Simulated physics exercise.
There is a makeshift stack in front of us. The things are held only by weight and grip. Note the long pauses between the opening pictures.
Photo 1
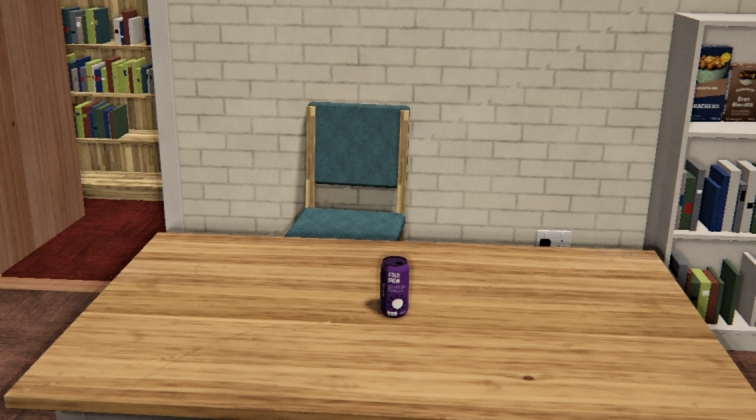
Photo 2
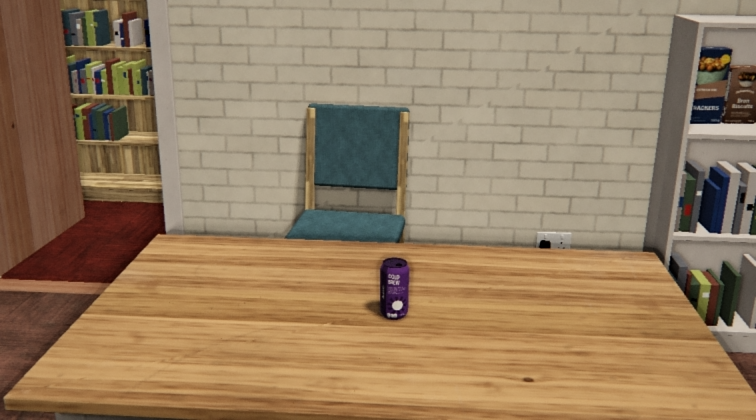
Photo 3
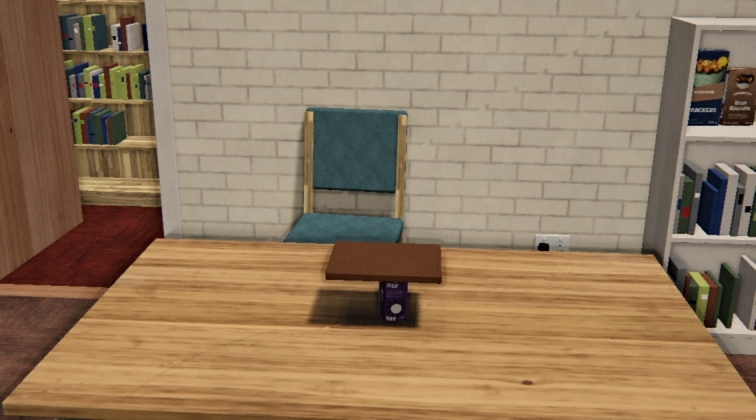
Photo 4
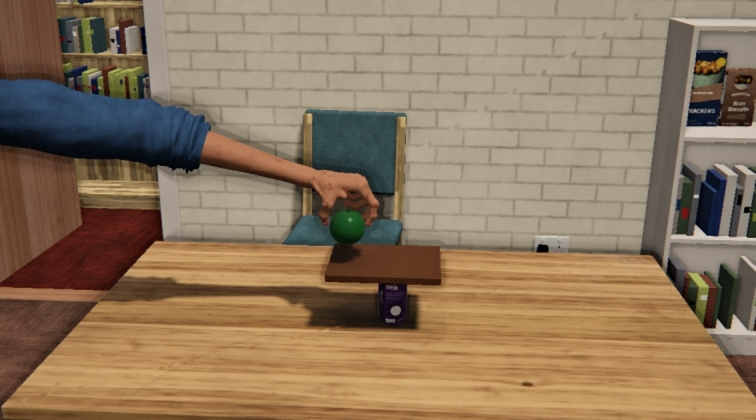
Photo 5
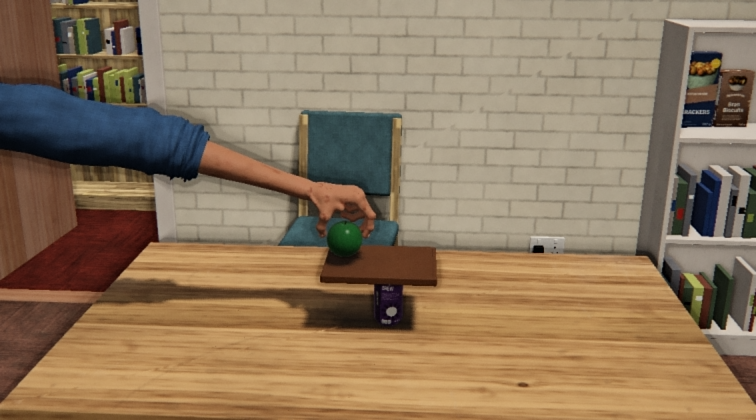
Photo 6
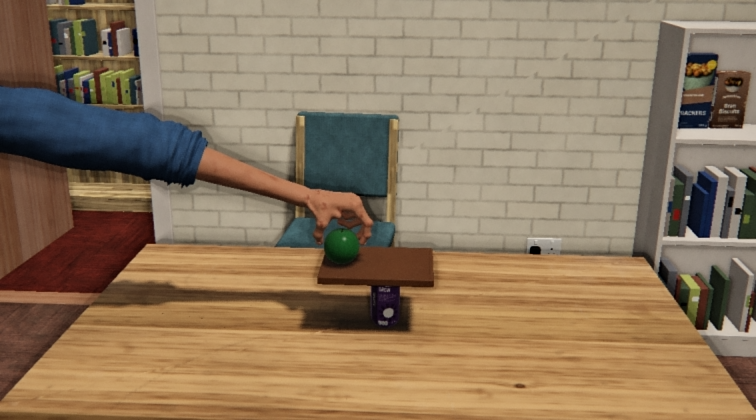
A purple can stood alone on a wooden table, then a flat brown lid appeared on top of it, and a hand reached in from the left and lowered a green apple onto the lid's left side.
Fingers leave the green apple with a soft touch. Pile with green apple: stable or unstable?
Unstable.
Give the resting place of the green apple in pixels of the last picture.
Close to pixel (326, 307).
Then, 0.40 s after the last picture, green apple now fallen; brown lid on its side.
Then, 0.50 s after the last picture, brown lid on its side.
Then, 0.90 s after the last picture, brown lid now fallen; purple can slid a little.
At rest, fallen, brown lid and green apple; purple can in place. Seen from the same camera at the end, green apple near (326, 307). The stack loses its balance.
